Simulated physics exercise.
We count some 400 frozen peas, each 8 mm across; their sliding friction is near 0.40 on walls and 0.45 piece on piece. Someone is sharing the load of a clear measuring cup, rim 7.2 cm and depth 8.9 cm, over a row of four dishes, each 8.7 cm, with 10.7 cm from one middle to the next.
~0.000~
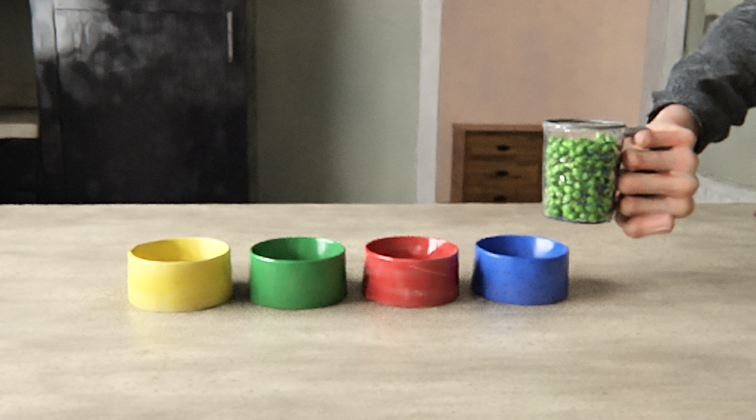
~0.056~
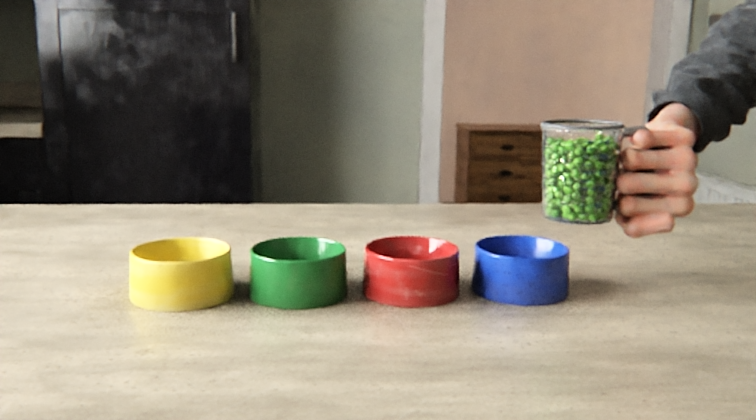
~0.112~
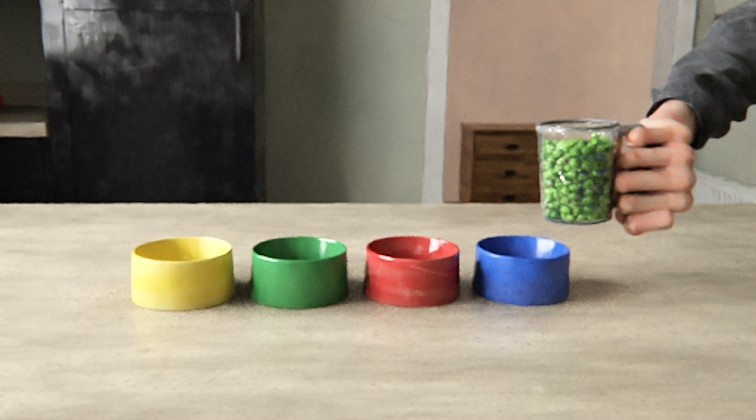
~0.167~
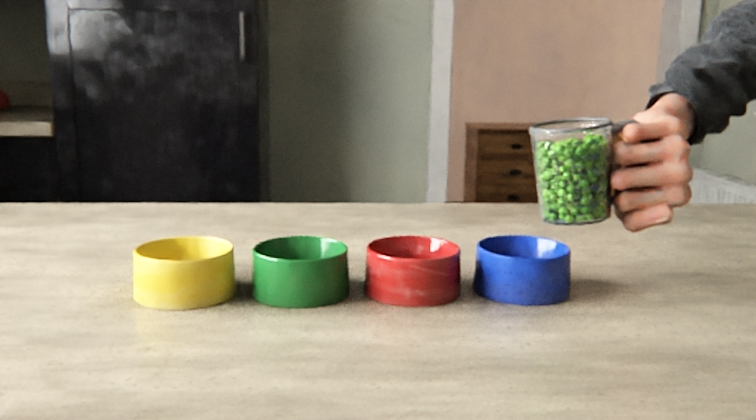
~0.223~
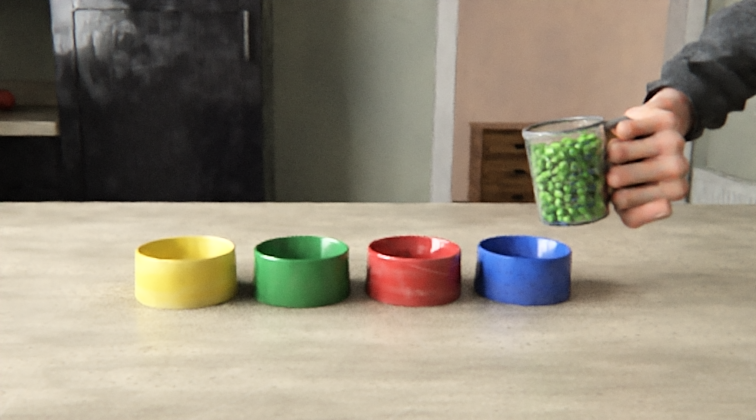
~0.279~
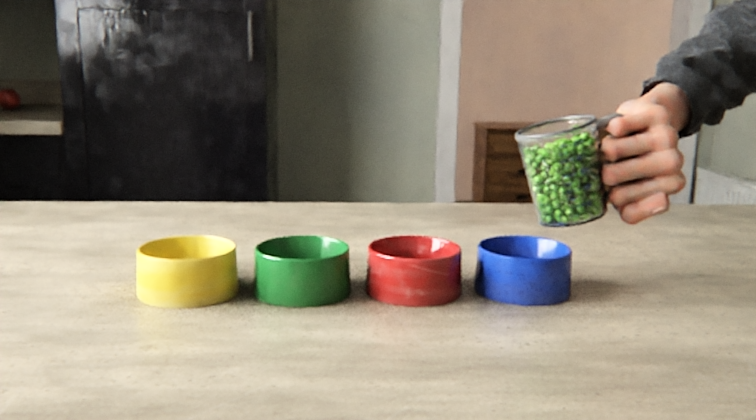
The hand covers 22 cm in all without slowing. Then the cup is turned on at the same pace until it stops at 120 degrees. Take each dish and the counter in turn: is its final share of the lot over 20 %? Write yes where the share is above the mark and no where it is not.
Red: Yes, blue: No, green: No, yellow: No, counter: Yes.
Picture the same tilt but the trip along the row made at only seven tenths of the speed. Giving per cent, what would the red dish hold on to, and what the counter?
Then: Red 90; counter 10.
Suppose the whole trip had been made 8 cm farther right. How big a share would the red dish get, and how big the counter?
I'd expect red at 70 and the counter at 30.
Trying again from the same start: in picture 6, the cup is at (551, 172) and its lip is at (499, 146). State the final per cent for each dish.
Red: 30 / blue: 0 / green: 30 / yellow: 0.
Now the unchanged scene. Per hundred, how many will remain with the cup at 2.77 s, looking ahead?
About 0 percent of the load.
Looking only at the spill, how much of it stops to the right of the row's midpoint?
50 %.
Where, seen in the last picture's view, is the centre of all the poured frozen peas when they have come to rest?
I'd say roughly (366, 282).
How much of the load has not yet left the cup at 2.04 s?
Reading: Approx. 0 %.
After 1.33 s, tilt 88 degrees; cup holds 95 %, red 5 %.
After 2.04 s, tilt 120 degrees; cup holds 0 %, red 35 %, green 10 %.
After 2.77 s, tilt 120 degrees; cup holds 0 %, red 35 %, green 15 %.
At rest (3.1 s), red 35 %, blue 0 %, green 15 %, yellow 0 %, counter 55 %.
